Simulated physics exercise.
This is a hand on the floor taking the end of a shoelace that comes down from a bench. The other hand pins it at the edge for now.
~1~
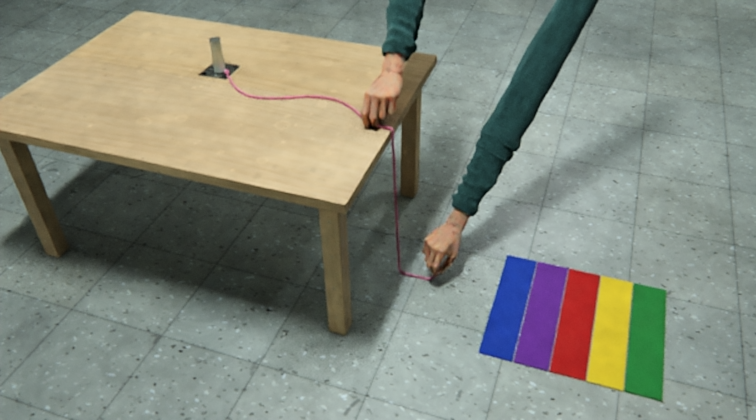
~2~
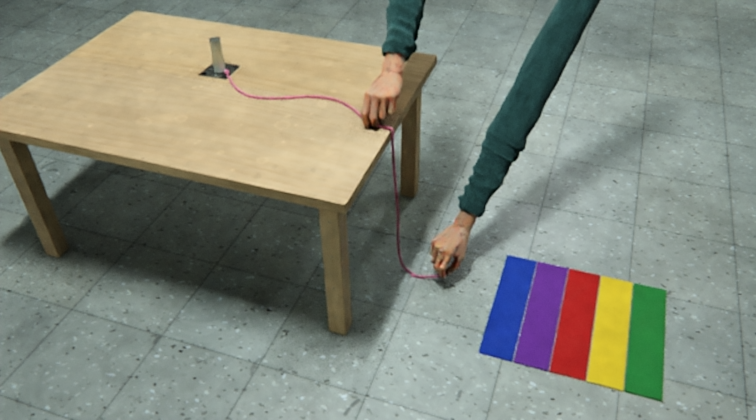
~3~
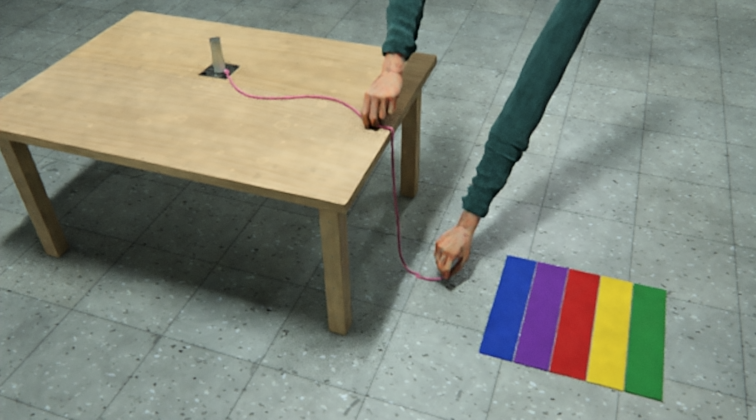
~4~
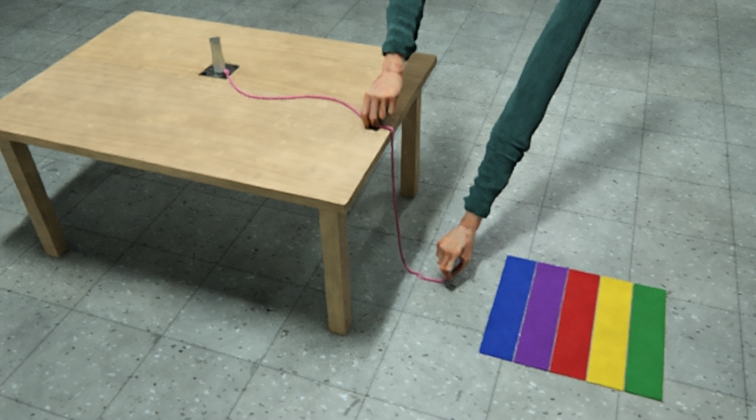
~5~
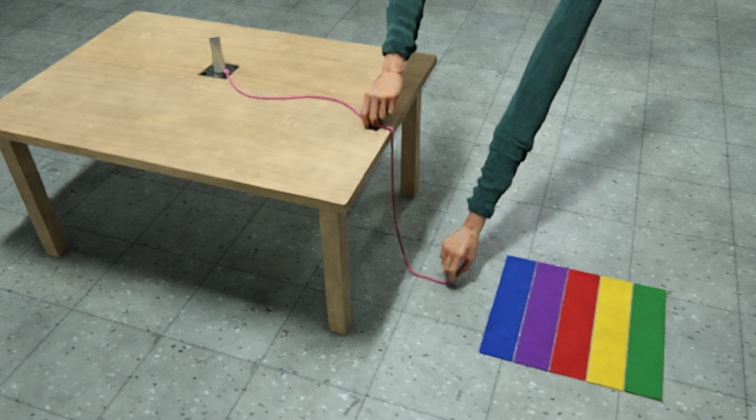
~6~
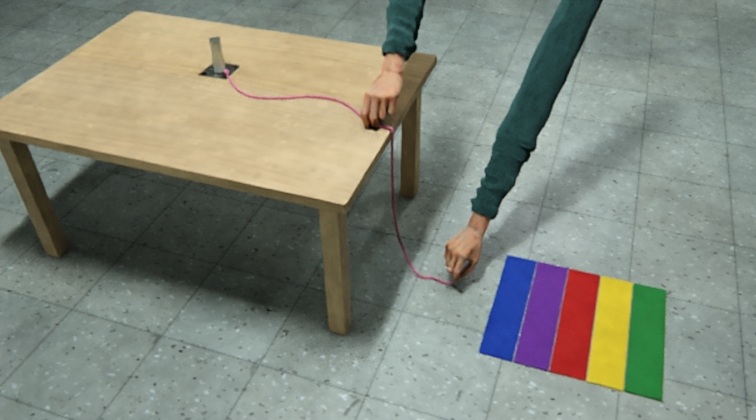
A hand in a dark green sleeve slides the end of a pink cord slowly to the right across a grey tiled floor, seen from above at an angle. A second hand presses the cord at the edge of a pale wooden table, where it trails from a small upright piece; blue, purple, red, yellow and green stripes lie at right. The hanging cord shifts slightly, while the view stays still.
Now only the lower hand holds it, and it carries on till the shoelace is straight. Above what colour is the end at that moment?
It gets as far as the red strip.
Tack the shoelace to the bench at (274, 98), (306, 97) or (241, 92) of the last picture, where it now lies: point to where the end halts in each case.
Try by try, around (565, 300), (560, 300) and (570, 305).
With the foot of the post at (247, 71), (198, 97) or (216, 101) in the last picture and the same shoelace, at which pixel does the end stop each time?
The places are (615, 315), (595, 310) and (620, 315).
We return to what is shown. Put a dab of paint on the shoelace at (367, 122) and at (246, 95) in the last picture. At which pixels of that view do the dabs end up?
At (392, 125), then (270, 85).
Early on, end near (519, 292); over blue.
Midway, end near (558, 301); over purple.
At the end of the slack, end near (581, 306); over red. The red one.
